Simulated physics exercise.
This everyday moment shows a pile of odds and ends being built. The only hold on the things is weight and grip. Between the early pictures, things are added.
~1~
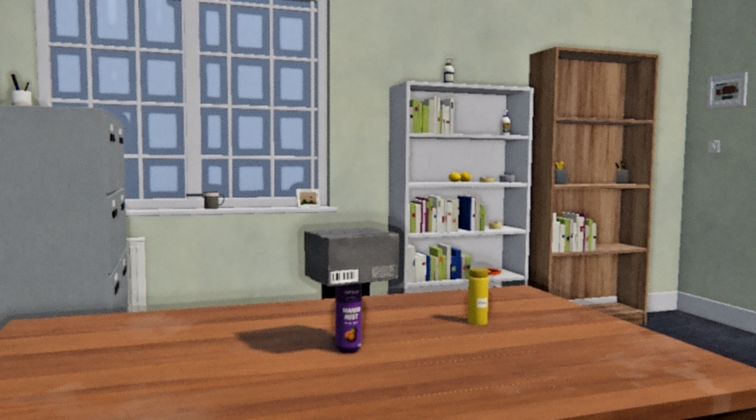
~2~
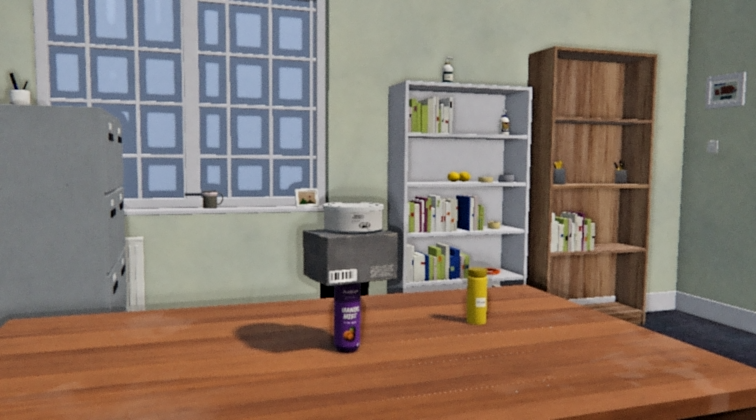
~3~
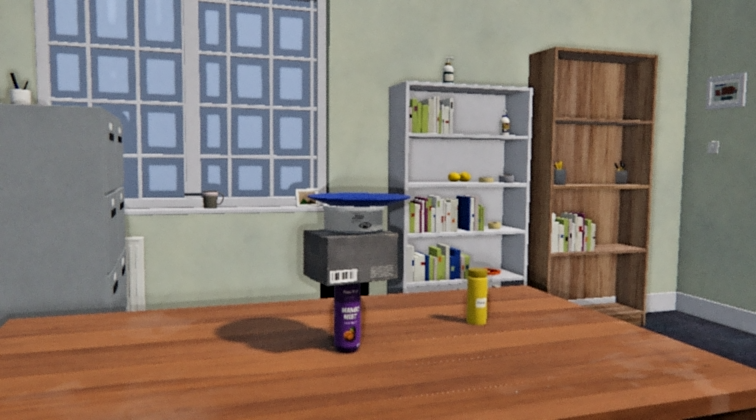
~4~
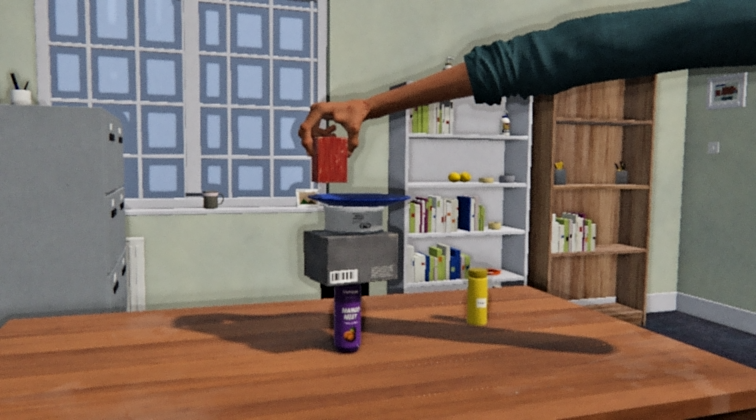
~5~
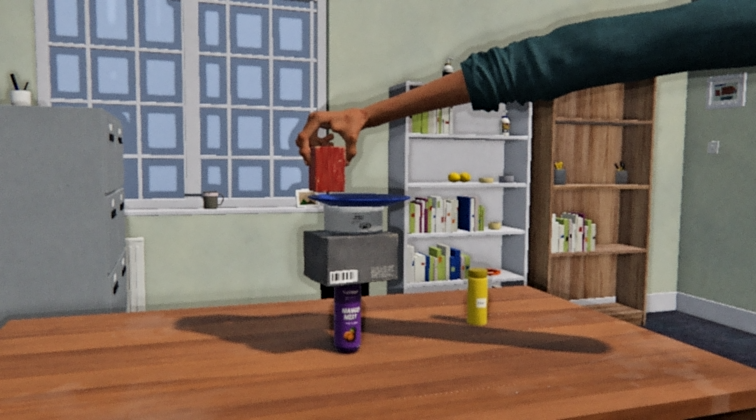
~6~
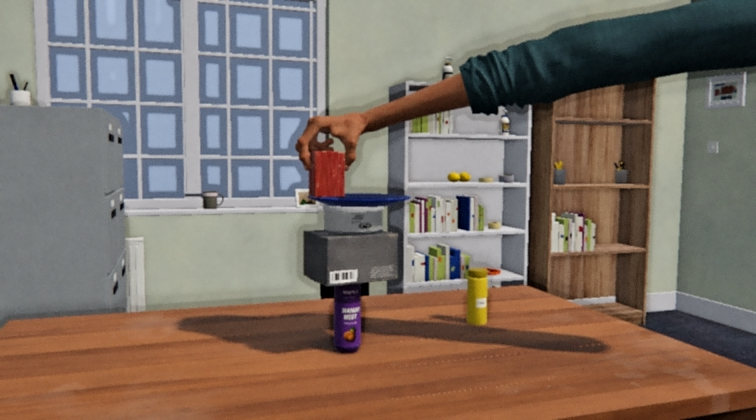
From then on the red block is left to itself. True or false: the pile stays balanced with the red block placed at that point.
True.
Then, 0.20 s past the last view, nothing moves.
Then, 0.40 s past the last view, red block resting near (326, 175).
Finally, all 6 still in place. Final places as the last picture's camera would see them, red block near (326, 175). The pile stays up.
